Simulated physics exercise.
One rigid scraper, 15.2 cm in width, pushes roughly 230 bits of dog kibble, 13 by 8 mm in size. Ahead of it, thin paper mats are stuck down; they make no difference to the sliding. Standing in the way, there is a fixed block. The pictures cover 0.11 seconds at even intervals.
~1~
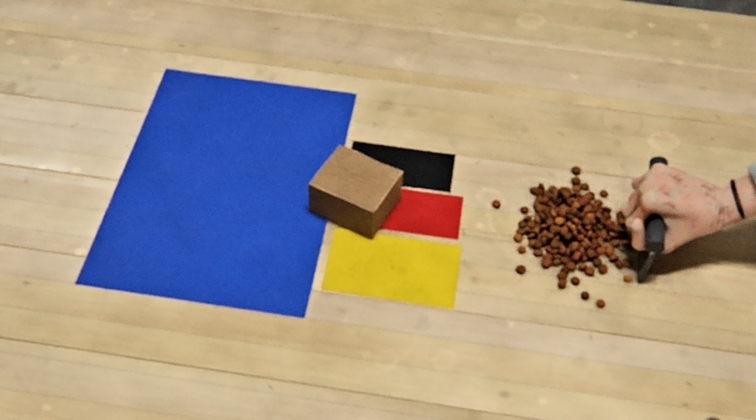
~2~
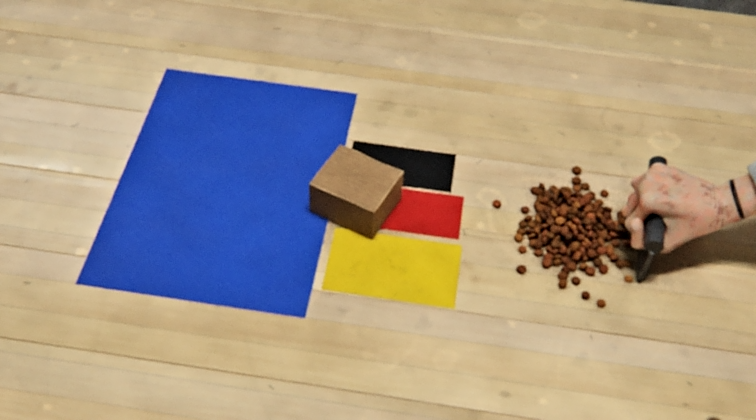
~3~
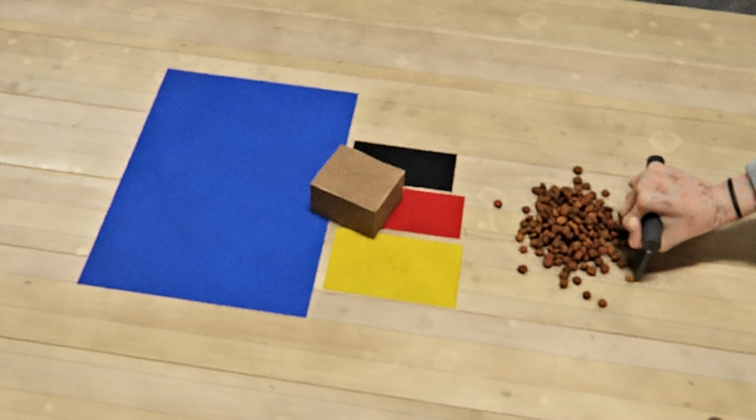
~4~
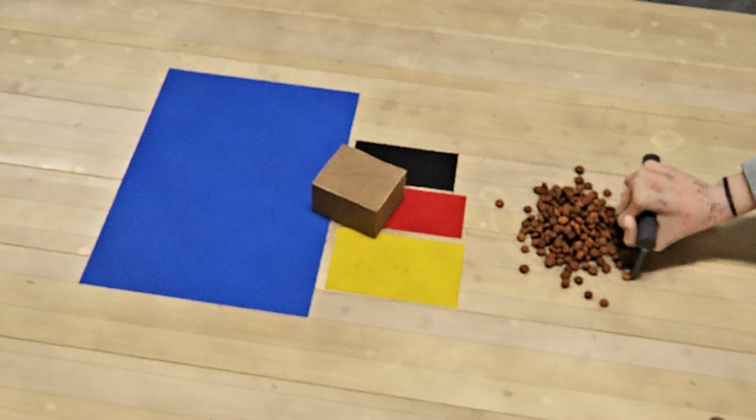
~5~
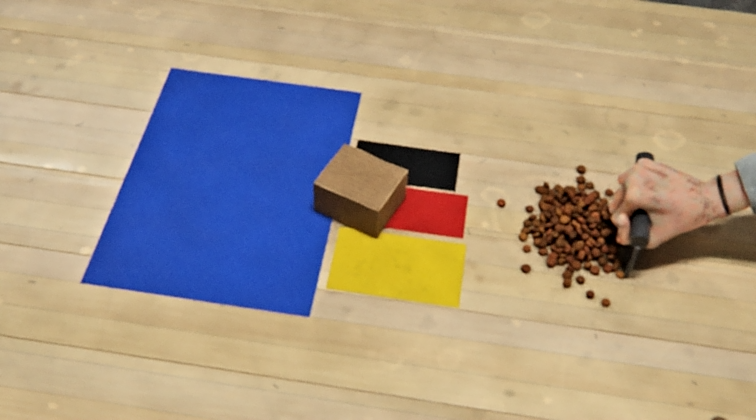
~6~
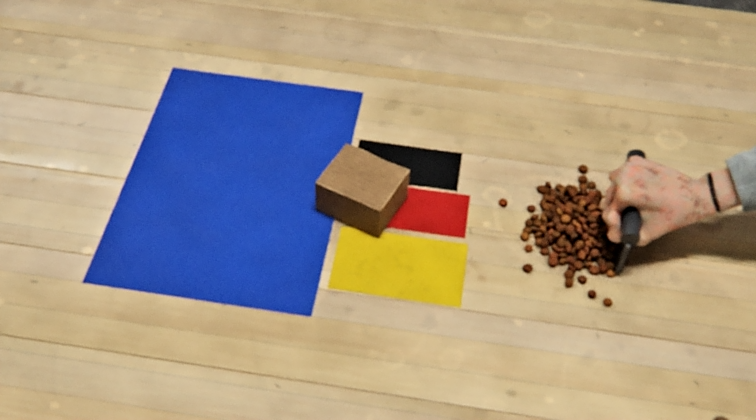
A hand gripping a dark scraper at the right edges slowly leftward into a loose pile of brown kibble, nudging the pieces on its near side closer together. The pale wooden plank surface is seen from above at an angle, the view drifting very slightly. To the left, a brown block sits unmoved across a large blue mat and smaller black, red and yellow mats.
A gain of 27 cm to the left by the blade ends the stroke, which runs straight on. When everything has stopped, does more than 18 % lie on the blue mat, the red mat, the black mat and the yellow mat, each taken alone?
My prediction: The blue mat stays within the limit; the red mat outruns the limit; the black mat outruns the limit; the yellow mat stays within the limit.
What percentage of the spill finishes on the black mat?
About 35%.
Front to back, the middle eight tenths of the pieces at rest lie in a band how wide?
18 cm.
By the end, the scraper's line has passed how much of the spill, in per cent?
20 %.
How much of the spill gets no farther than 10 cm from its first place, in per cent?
Roughly 10 percent.
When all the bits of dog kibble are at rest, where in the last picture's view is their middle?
Near pixel (429, 193).
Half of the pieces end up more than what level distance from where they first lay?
It works out at about 22 centimetres.
Then, 0.22 s after the last picture, scraper 17 cm from its start, spill 18 cm wide; off the mats 100 %.
Then, 0.44 s after the last picture, scraper 27 cm from its start, spill 21 cm wide; yellow mat 5 %, red mat 35 %, black mat 35 %, off the mats 25 %.
Then, 0.63 s after the last picture, scraper 27 cm from its start, spill 21 cm wide; yellow mat 10 %, red mat 35 %, black mat 35 %, off the mats 25 %.
In the end, yellow mat 10 %, red mat 35 %, black mat 35 %, blue mat 0 %, off the mats 25 %.
